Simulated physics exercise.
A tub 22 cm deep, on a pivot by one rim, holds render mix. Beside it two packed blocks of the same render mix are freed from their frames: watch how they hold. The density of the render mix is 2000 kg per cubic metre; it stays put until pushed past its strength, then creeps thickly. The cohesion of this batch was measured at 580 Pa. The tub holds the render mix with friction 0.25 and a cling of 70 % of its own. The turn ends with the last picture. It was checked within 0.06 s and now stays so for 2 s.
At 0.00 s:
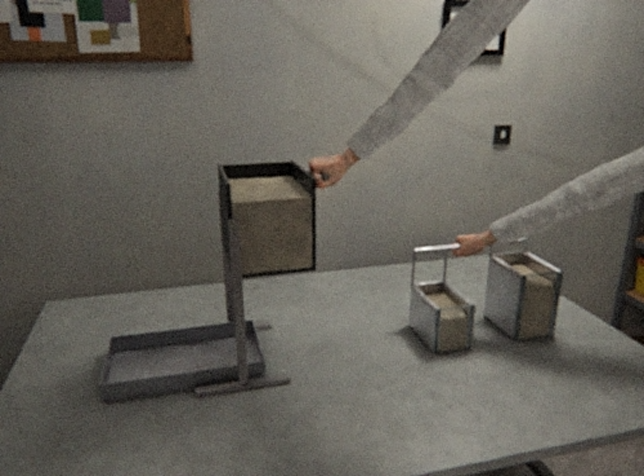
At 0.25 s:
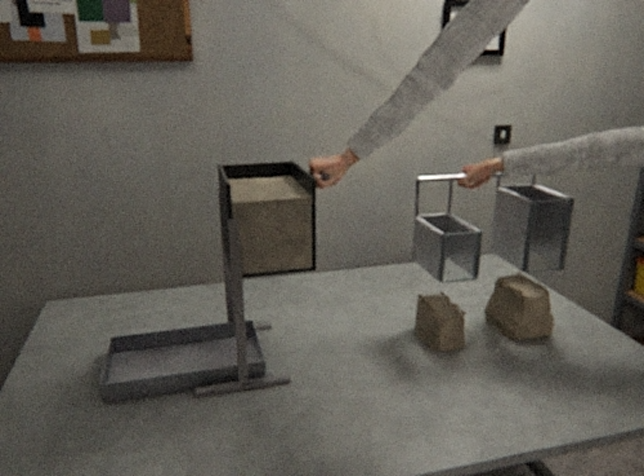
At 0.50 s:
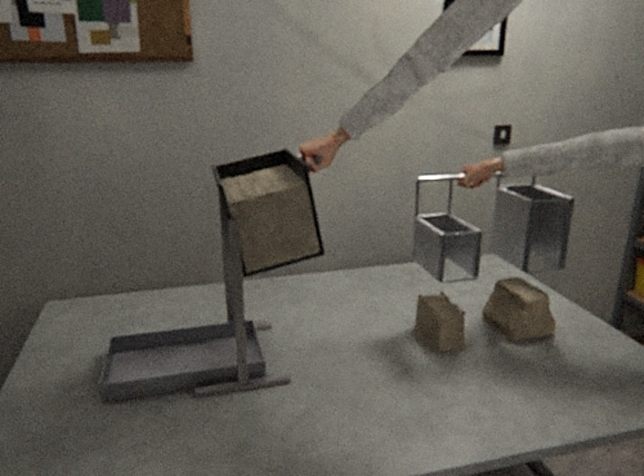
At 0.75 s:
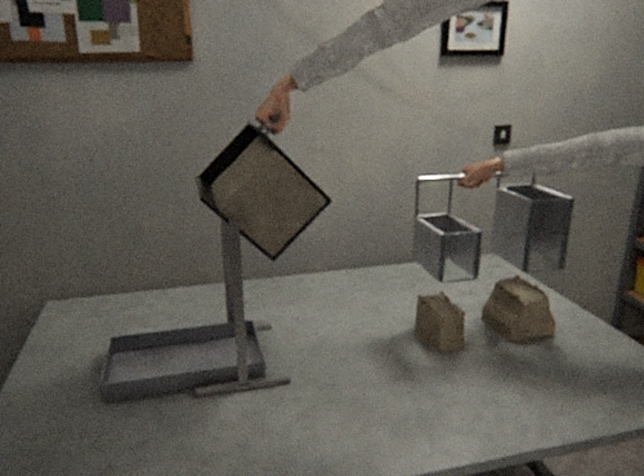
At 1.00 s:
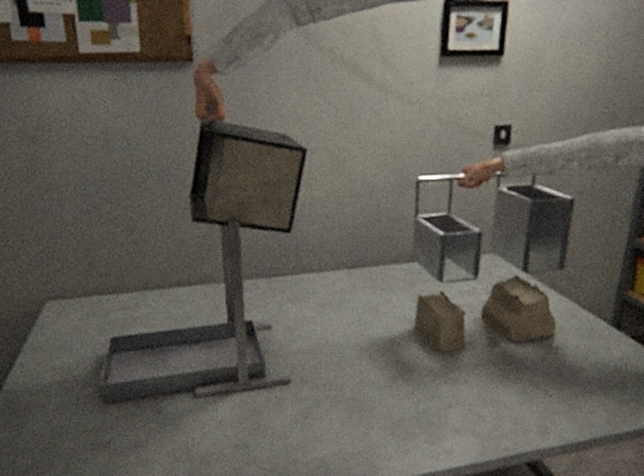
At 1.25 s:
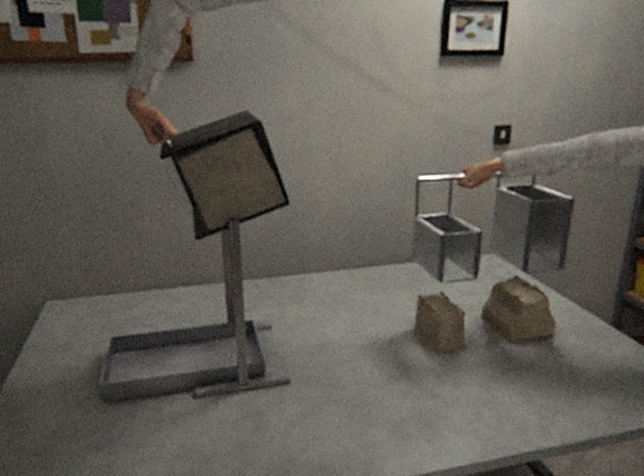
The video shows one hand lifting two metal containers off two packed brown blocks on a table, the larger block slumping slightly, while another hand swings a filled, stand-mounted tub from upright over to the left past its side.
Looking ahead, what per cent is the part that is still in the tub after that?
The part that is still in the tub after that is near 37 %.
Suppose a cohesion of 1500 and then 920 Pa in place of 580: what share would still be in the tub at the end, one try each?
In turn about 100 %, 40 %.
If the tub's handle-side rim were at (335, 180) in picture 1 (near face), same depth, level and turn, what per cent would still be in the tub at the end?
Then about 25 %.
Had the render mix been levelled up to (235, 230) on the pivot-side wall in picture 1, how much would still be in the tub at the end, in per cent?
It would be near 45 %.
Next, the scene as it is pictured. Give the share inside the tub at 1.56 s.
Near 45 %.
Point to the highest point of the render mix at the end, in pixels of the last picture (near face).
Around (249, 188).
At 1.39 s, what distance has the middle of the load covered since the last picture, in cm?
Roughly 6 cm.
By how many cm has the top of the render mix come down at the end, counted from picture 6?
Roughly 13 cm.
After 1.39 s, the tub is at 107 degrees and holds 84 %.
After 1.56 s, the tub is at 107 degrees and holds 47 %.
After 1.73 s, the tub is at 107 degrees and holds 37 %.
After 1.90 s, the tub is at 107 degrees and holds 37 %.
After 3.25 s, at the end, the tub is at 107 degrees and holds 37 %.
